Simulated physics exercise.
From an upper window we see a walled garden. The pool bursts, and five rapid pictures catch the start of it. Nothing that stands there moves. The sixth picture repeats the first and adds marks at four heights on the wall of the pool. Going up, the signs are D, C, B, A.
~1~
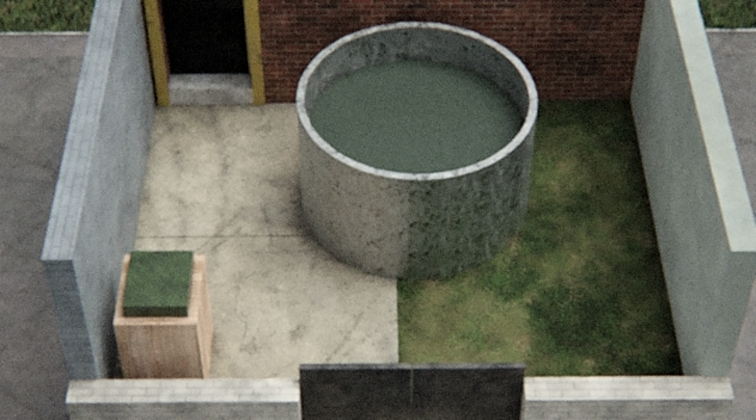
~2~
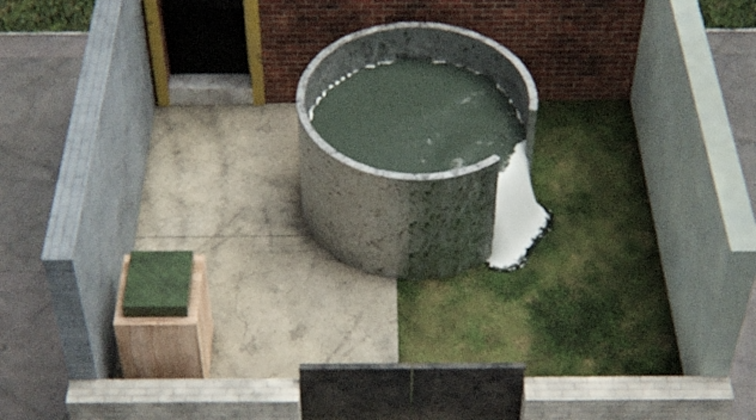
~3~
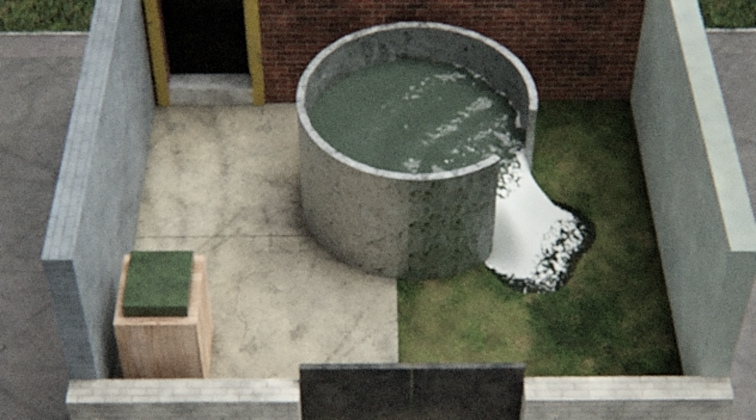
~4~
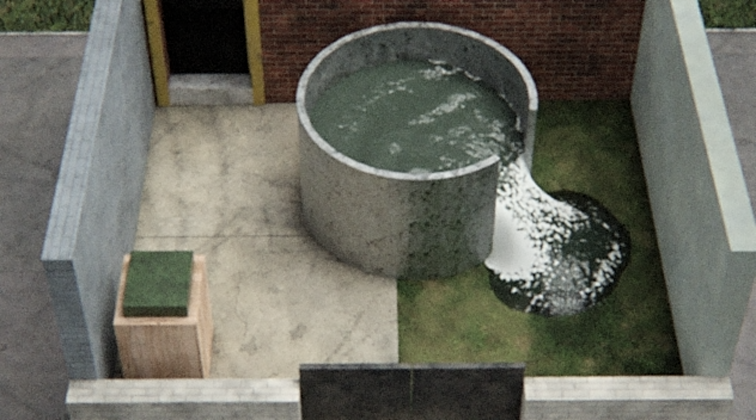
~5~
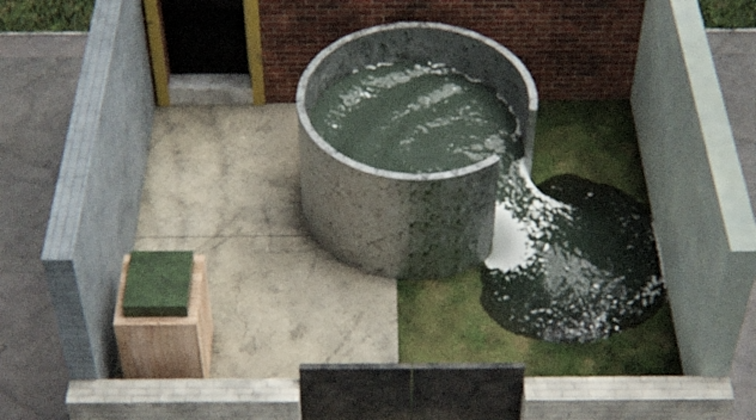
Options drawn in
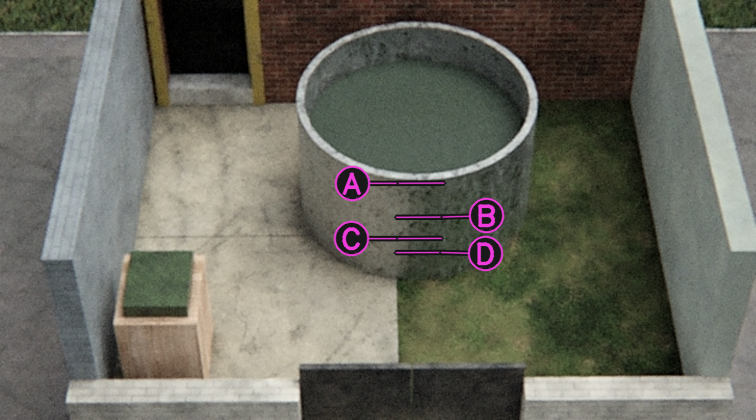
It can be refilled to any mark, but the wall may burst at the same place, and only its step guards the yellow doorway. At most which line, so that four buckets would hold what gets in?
Choose B.
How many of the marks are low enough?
Three of the four.
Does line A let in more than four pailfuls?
Yes.
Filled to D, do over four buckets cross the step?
No, that is safe.
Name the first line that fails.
That is line A.
On the marked copy, A at (420, 183); B at (419, 217); C at (418, 238); D at (418, 252); from the bottom up D, C, B, A.
For line A, about 11 bucketfuls get in.
For line B, a splash gets over, under a bucket.
For line C, nothing gets over.
For line D, nothing gets over.
